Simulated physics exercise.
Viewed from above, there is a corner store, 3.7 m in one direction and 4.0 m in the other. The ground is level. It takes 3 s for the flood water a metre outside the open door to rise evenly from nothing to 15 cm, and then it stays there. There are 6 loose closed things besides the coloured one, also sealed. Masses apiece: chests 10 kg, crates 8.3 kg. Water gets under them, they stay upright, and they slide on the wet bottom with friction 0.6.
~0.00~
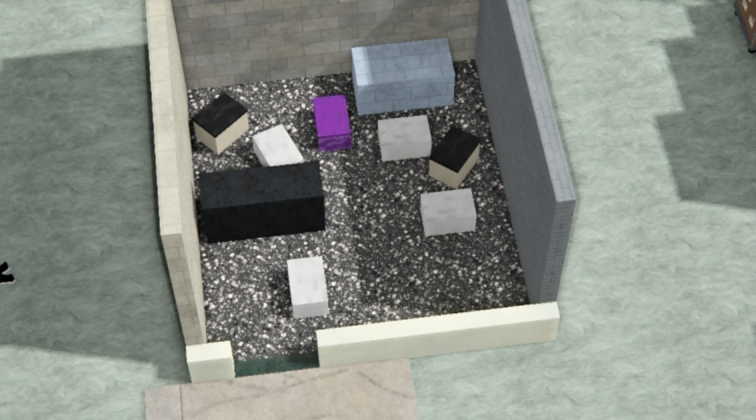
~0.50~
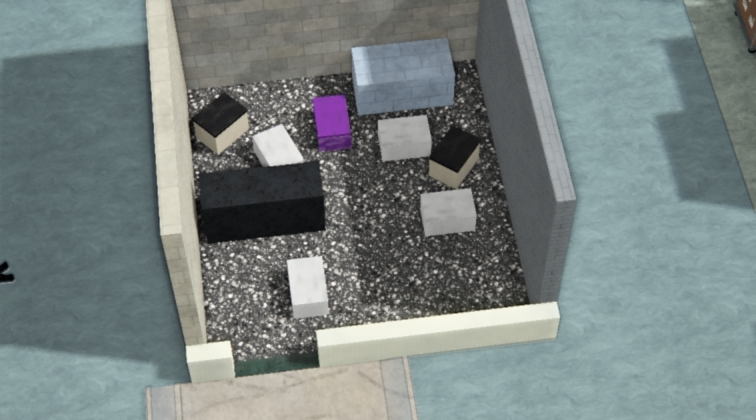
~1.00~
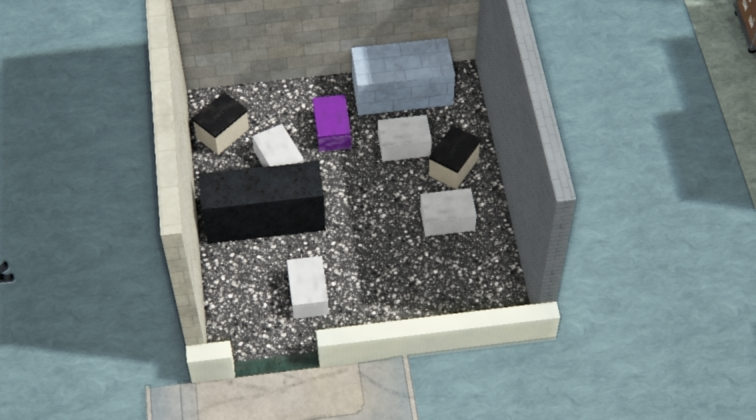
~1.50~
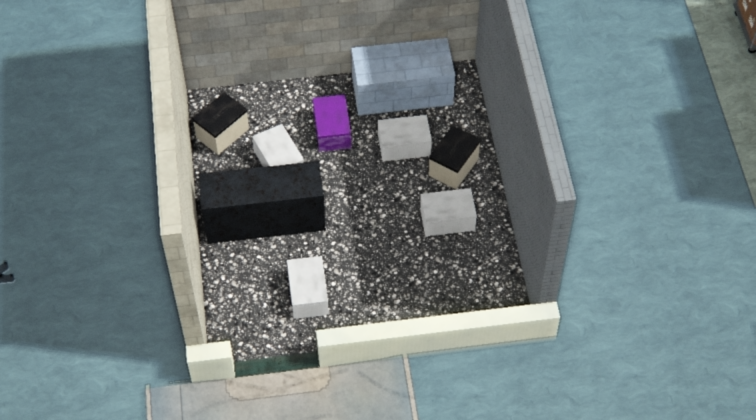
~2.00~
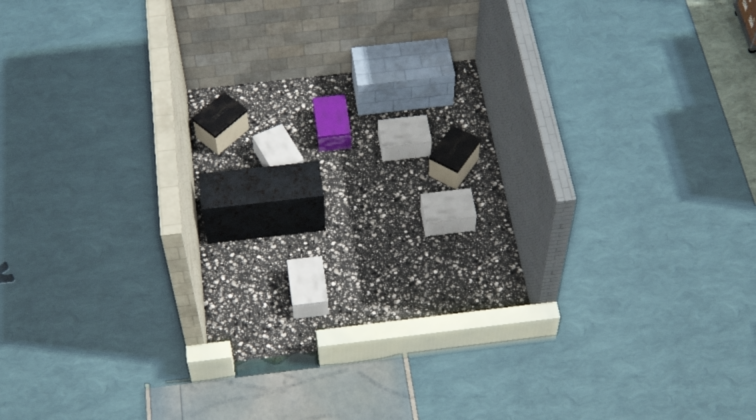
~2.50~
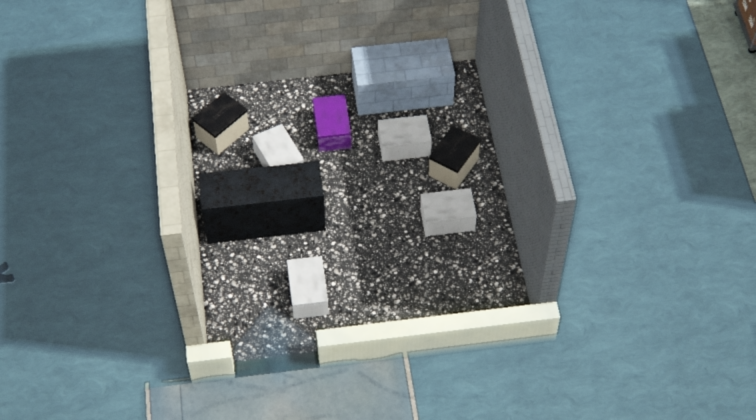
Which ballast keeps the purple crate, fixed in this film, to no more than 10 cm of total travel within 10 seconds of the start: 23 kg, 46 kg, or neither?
Small one works.
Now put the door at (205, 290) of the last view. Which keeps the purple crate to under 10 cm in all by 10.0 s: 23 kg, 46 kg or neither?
Well, then the lesser option suffices.
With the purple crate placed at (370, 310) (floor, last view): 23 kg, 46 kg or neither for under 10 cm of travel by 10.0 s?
Note: Both OK.
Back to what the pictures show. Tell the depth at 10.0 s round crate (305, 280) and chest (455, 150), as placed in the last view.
First roughly 7 cm, second roughly 4 cm.
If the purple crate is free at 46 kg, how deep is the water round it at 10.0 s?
Depth: Approx. 2 cm.
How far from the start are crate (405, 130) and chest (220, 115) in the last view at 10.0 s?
The first is 30 cm from its start, the second 0 cm.
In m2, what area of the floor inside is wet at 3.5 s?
Wet area: Approx. 2.0 m2.
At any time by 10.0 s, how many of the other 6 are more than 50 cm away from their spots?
Answer: 1.
After 3.5 s the purple crate would be 0 cm from its start with 23 kg and 0 cm from its start with 46 kg; 0 cm of water round it then.
After 4.5 s the purple crate would be 0 cm from its start with 23 kg and 0 cm from its start with 46 kg; 0 cm of water round it then.
After 7.0 s the purple crate would be 0 cm from its start with 23 kg and 0 cm from its start with 46 kg; 0 cm of water round it then.
After 10.0 s the purple crate would be 0 cm from its start with 23 kg and 0 cm from its start with 46 kg; 2 cm of water round it then.
